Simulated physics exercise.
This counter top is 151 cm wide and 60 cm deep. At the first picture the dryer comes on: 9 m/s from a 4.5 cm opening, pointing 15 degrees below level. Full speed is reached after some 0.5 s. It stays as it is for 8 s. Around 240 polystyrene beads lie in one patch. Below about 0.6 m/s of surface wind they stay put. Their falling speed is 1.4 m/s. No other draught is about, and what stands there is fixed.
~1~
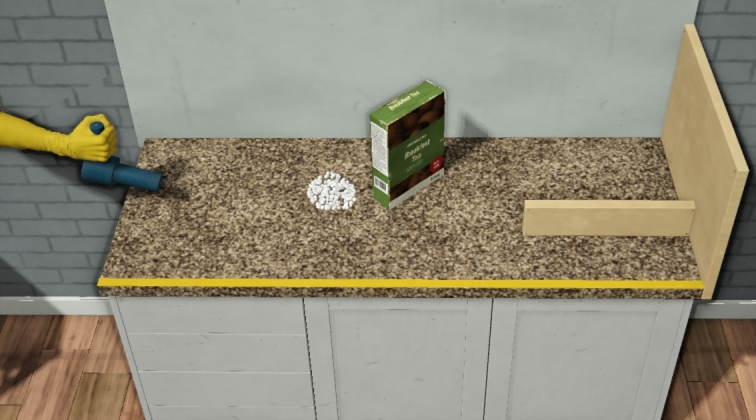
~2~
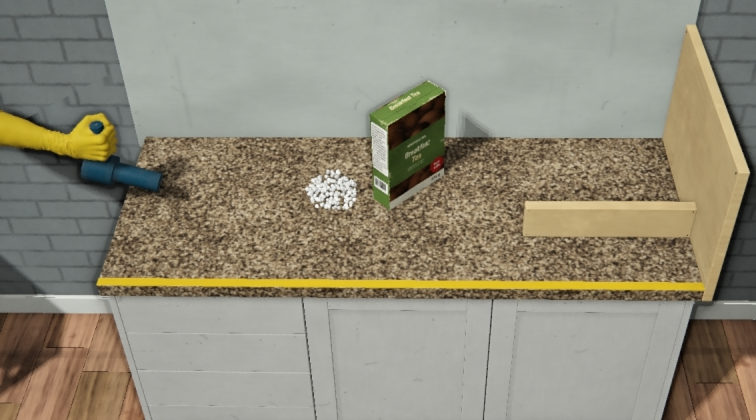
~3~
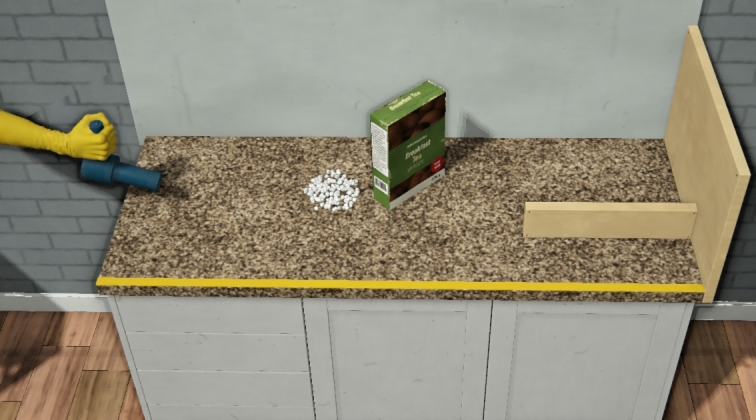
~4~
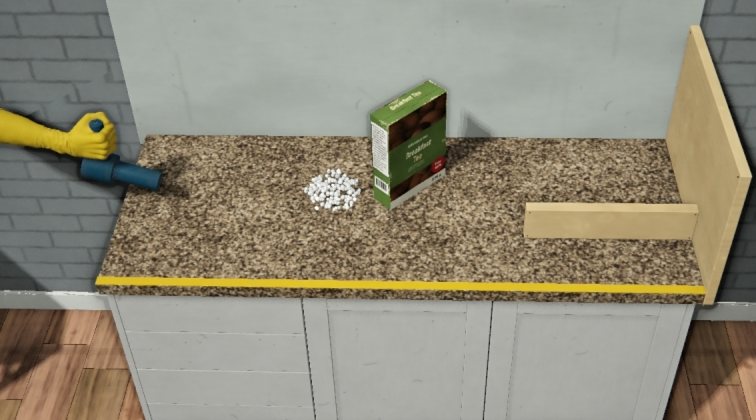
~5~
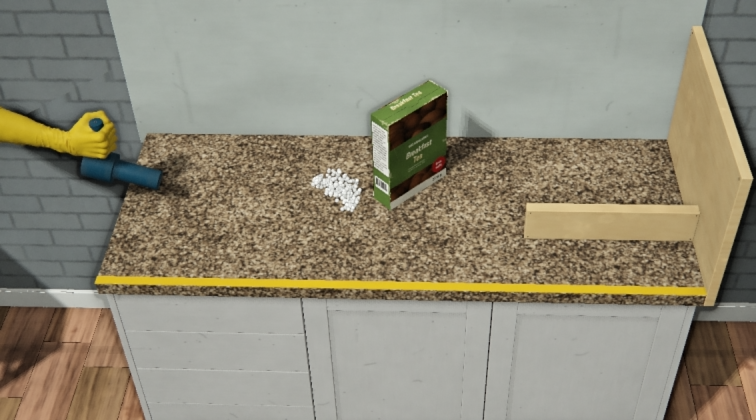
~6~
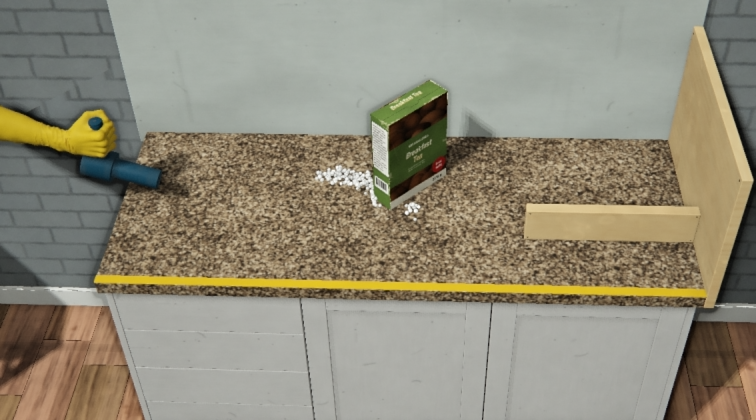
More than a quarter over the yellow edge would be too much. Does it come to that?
As for a quarter going over the yellow edge: No.
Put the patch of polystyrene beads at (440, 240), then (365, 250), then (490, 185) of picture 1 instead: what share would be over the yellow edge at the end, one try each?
In turn about 70 %, 100 %, 0 %.
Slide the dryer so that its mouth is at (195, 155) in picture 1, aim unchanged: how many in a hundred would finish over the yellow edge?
It would be near 60 %.
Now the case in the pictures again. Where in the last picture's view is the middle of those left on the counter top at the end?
At about (621, 145).
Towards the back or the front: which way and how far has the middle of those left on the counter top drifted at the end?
Towards the back, some 20 cm.
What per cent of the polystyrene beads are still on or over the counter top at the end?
About 100 %.
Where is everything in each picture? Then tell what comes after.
In the first frame, the middle of the polystyrene beads is near (332, 193), none has stirred yet and the mouth of the dryer is at (160, 183).
In the second frame, the middle of the polystyrene beads is near (331, 190), none has stirred yet and the yellow edge is centred on (397, 288).
In the third frame, the middle of the polystyrene beads is near (332, 190), none has stirred yet, the top of a carton is at (409, 102) and the top of a board is at (611, 206).
In the fourth frame, the middle of the polystyrene beads is near (332, 190) and none has stirred yet.
In the fifth frame, the middle of the polystyrene beads is near (342, 189), the farthest in sight from the dryer is at (360, 190) and about 35 % have left their places.
In the sixth frame, the middle of the polystyrene beads is near (366, 182), the farthest in sight from the dryer is at (419, 208) and about 90 % have left their places.
Then, 1.2 s after the last picture the count stands so, 0 % are over the yellow edge; the middle of those still in play is near (540, 138).
Then, 2.1 s after the last picture the count stands so, 0 % are over the yellow edge; the middle of those still in play is near (600, 144).
Then, 4.0 s after the last picture the count stands so, 0 % are over the yellow edge; the middle of those still in play is near (618, 146).
Then, 7.6 s after the last picture, at the end, 0 % are over the yellow edge; the middle of those still in play is near (621, 145).
